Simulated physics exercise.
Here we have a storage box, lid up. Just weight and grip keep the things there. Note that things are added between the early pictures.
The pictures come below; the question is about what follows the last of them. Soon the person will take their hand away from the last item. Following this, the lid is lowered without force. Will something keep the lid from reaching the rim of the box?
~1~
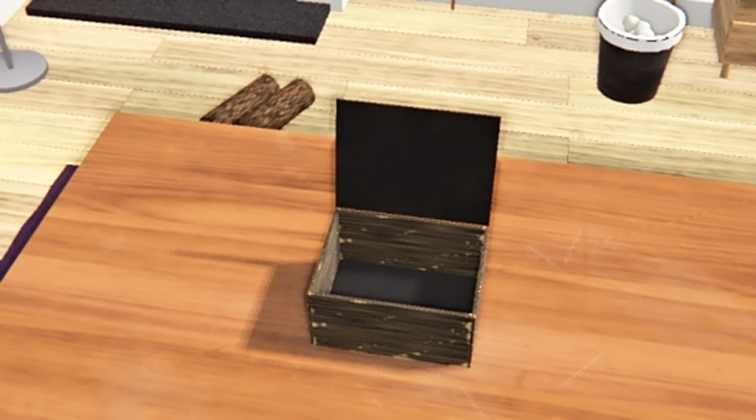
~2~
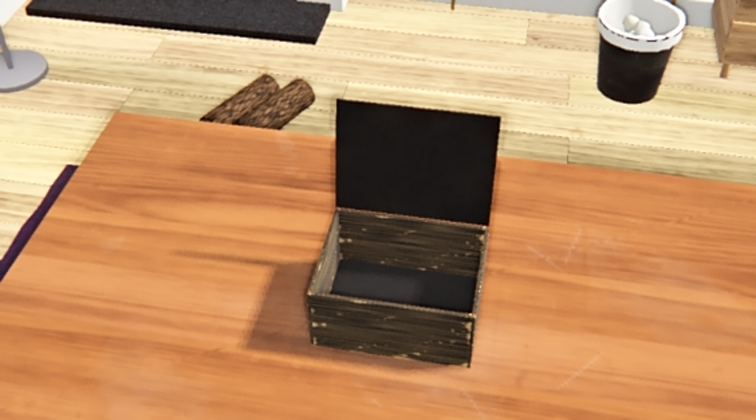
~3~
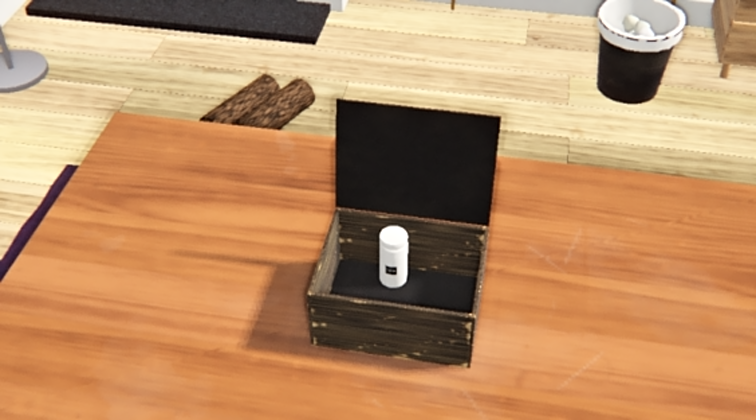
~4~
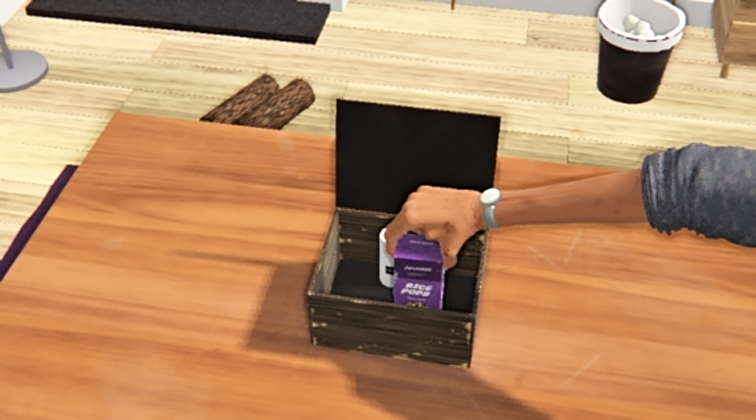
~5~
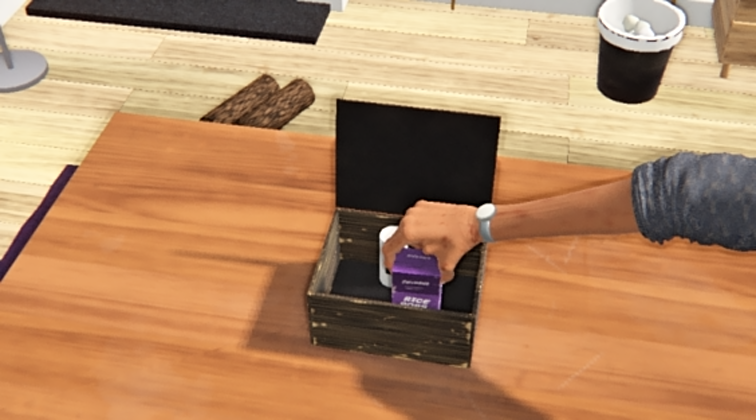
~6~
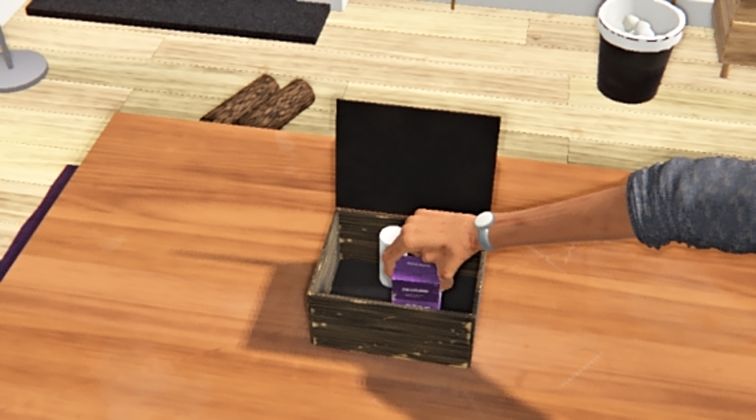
Yes, I expect the lid to stay up.
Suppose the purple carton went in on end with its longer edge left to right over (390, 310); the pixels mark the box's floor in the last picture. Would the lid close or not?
Lid open.
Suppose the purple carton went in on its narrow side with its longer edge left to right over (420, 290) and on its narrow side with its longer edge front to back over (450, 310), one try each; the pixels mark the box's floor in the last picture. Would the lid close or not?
Well, the first time the lid gets all the way down, and the second time it gets all the way down.
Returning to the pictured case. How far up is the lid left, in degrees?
Some 16°.
Then, 1.20 s past the last view, lid starting down.
Then, 1.70 s past the last view, lid 47° above the rim.
Then, 1.90 s past the last view, lid 23° above the rim.
Then, 3.70 s past the last view, lid 16° above the rim.
Finally, lid 16° above the rim; both still in place. Final places as the last picture's camera would see them, purple carton near (416, 301).
